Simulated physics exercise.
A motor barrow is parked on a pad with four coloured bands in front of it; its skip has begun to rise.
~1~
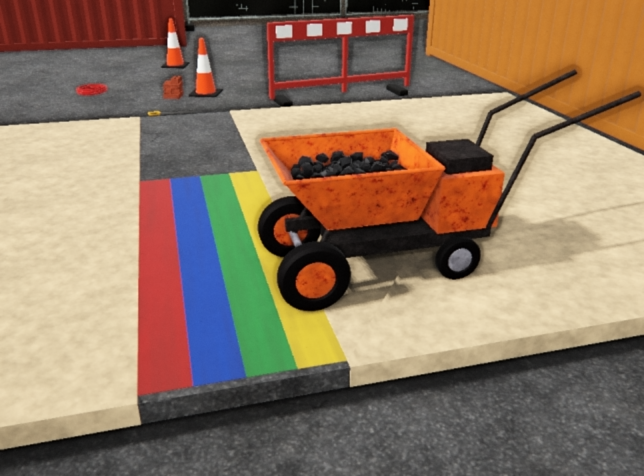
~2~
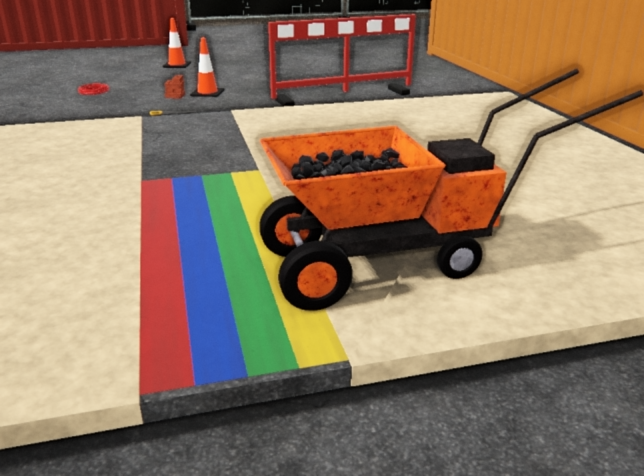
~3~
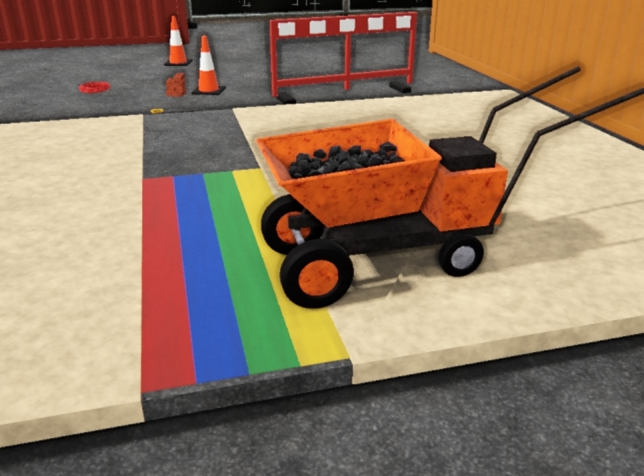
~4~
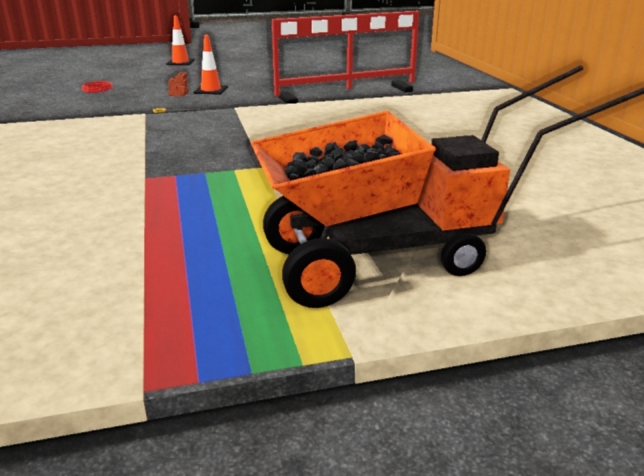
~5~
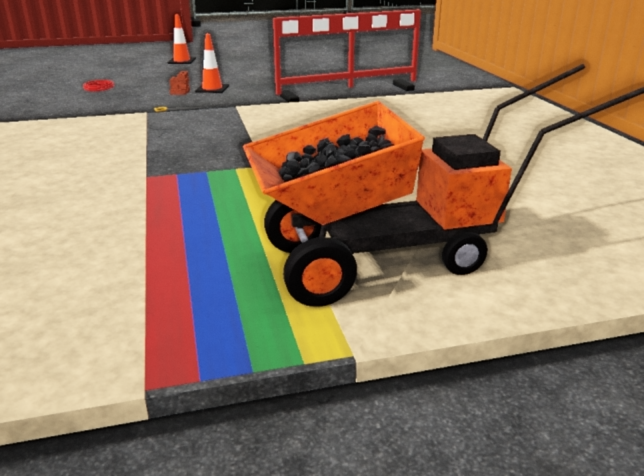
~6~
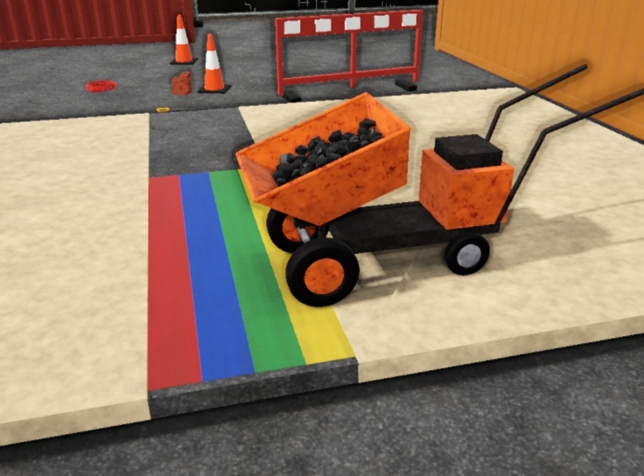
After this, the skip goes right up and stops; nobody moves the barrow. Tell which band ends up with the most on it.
The most ends up on red.
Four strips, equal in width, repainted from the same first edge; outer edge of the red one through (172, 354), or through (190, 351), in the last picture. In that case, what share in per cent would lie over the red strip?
40 and 30 in a hundred.
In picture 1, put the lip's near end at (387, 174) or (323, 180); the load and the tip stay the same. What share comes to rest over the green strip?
The first stop gives 40 per cent; the second gives 10 per cent.
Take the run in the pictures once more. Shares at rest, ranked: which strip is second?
Behind the top strip comes the strip in blue.
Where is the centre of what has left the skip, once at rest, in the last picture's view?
I'd place the middle at about (171, 289).
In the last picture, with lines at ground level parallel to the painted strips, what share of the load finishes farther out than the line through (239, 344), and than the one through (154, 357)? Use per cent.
About 90 % and 30 %.
Shortly afterwards, skip tipped steeply; the whole lot in the skip.
Next, skip tipped right over; the bulk in the skip; only a few over the blue strip; a little over the red strip; only a few off the paint.
Some moments later, skip tipped right over; near a quarter in the skip; near a quarter over the blue strip; near a third over the red strip; near a quarter off the paint.
In the end, skip tipped right over; a little in the skip; none at all over the yellow strip; only a few over the green strip; near a quarter over the blue strip; near a third over the red strip; near a quarter off the paint.
